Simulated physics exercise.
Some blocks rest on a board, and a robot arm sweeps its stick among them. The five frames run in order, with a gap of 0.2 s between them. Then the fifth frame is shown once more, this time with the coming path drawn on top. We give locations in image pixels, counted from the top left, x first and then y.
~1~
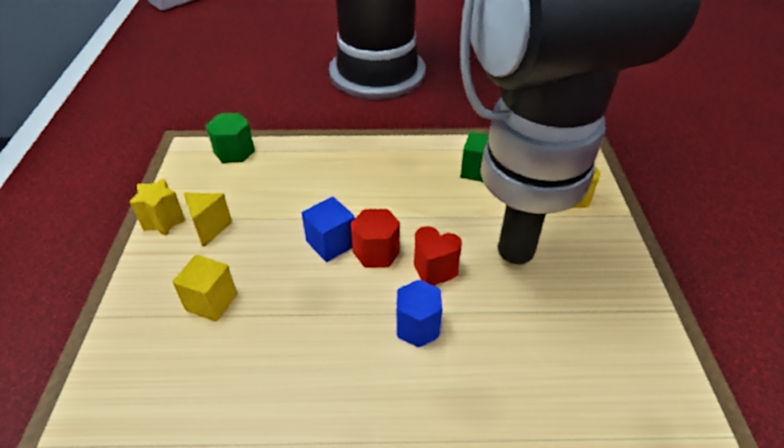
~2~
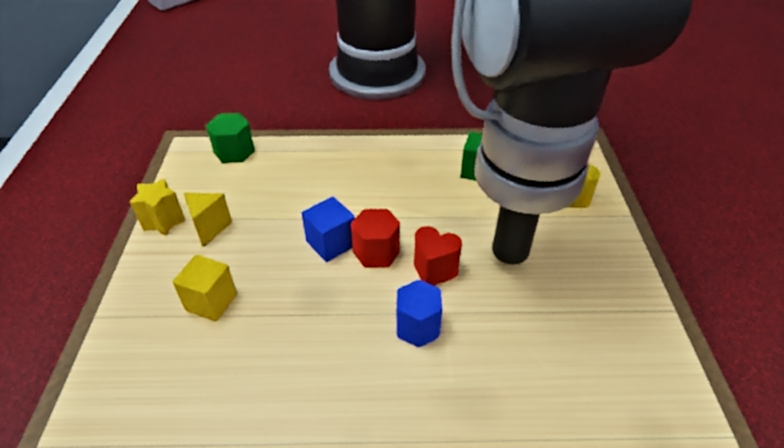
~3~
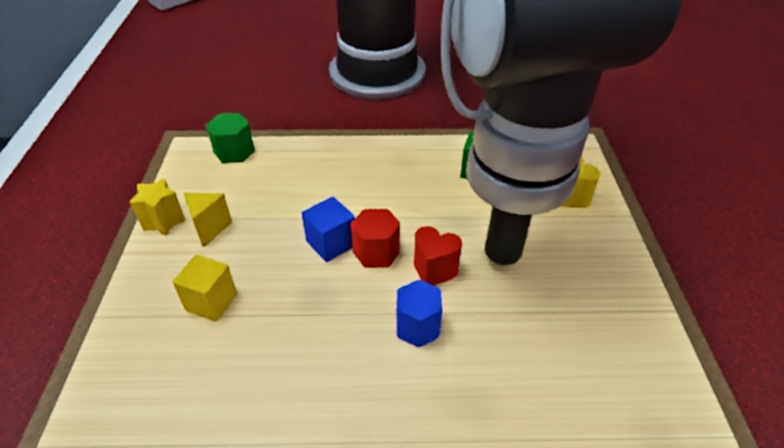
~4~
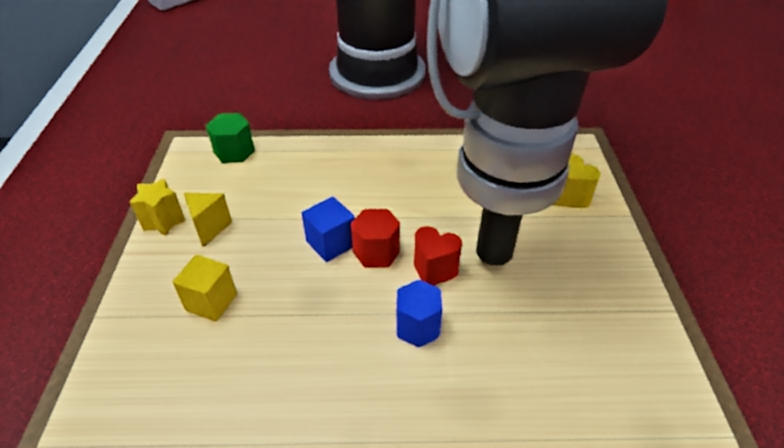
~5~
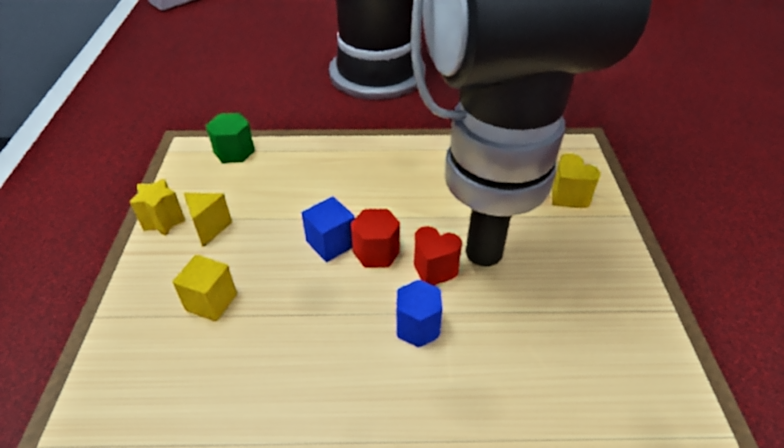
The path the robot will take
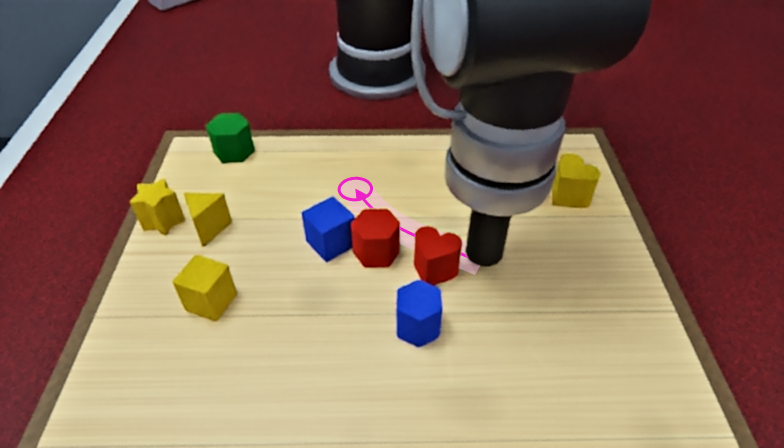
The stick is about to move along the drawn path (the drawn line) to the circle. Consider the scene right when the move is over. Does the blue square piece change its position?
No, it doesn't check out.
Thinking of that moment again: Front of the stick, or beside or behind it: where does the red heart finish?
The block gets away.
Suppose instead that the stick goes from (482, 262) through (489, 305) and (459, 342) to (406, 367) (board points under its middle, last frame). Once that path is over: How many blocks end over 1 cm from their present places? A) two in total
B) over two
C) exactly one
C - exactly one.
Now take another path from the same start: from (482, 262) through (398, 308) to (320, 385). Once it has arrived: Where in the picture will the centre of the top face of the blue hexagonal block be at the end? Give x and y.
It sits at (407, 325).
The line goes from (482, 262) via (430, 241) and (384, 218), ending at (355, 189).
The first path, step by step. One third of the way, stick at (429, 231); red heart at (420, 242), turned 40° anticlockwise.
Two thirds of the way, stick at (384, 208); red heart at (420, 242), turned 40° anticlockwise.
At the end, stick at (355, 179); blue square piece unmoved; red heart at (420, 242), turned 40° anticlockwise.
